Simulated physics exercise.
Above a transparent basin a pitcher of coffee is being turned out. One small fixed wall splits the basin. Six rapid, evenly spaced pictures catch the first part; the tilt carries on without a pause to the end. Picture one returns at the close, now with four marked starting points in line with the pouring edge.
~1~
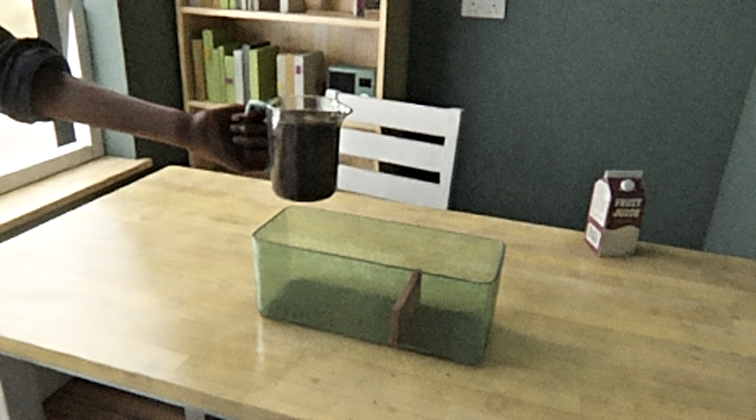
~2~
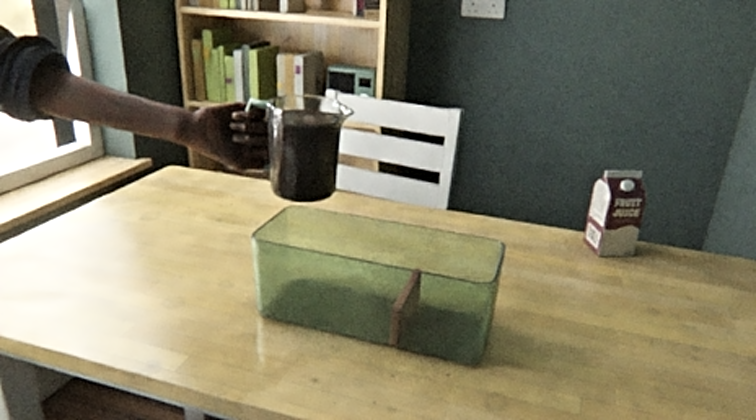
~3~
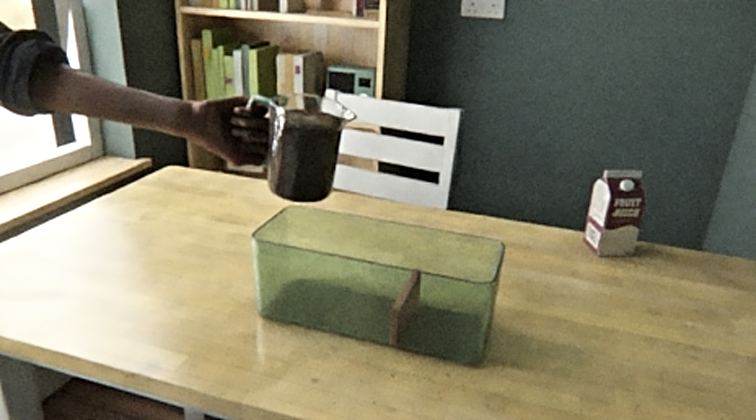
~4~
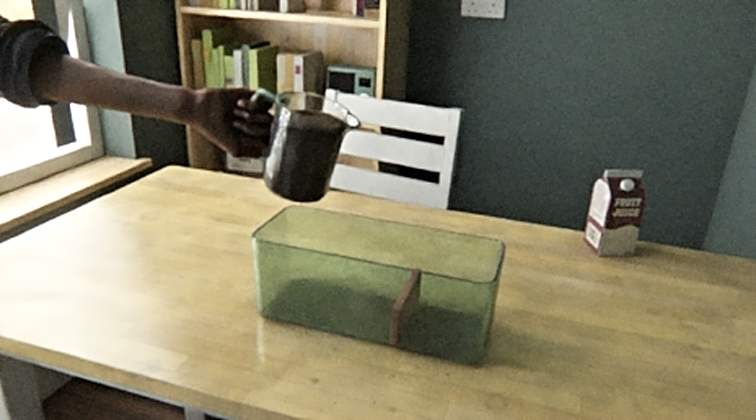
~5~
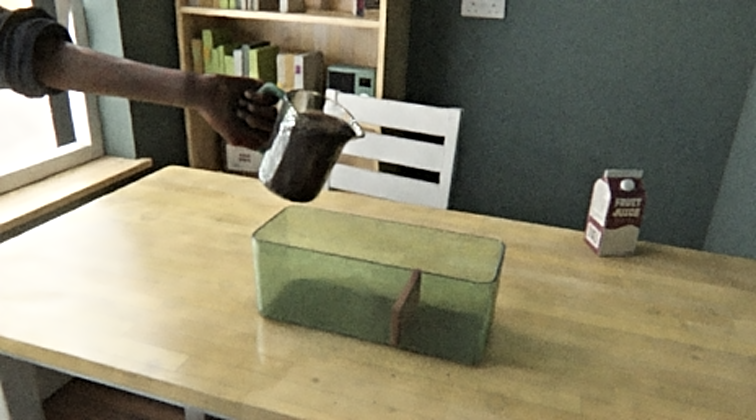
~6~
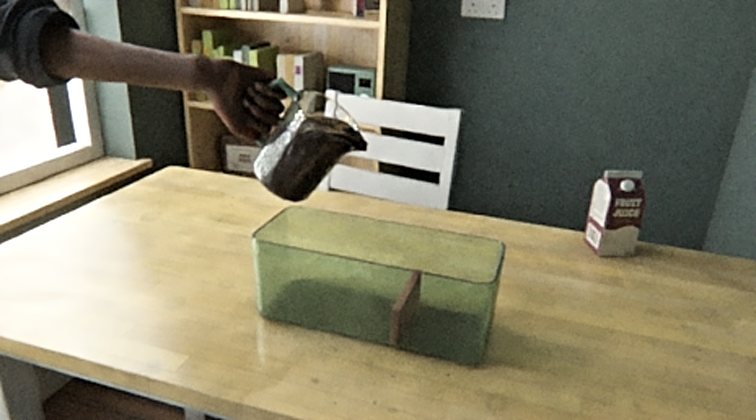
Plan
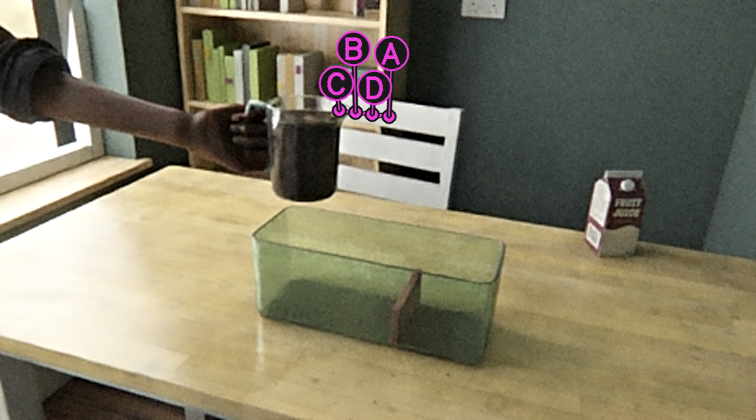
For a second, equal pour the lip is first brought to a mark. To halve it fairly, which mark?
Dot D.
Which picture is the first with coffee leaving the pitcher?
Picture 6.
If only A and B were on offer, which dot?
A.
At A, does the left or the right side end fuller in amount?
The right side.
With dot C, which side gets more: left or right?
The left one.
On the marked copy, A at (389, 116); B at (355, 112); C at (339, 110); D at (372, 114).
With A, about 17 % ends left of the wall and 82 % right of it.
With B, about 89 % ends left of the wall and 8 % right of it; 3 % is lost outside.
With C, about 95 % ends left of the wall and 3 % right of it.
With D, about 55 % ends left of the wall and 44 % right of it.
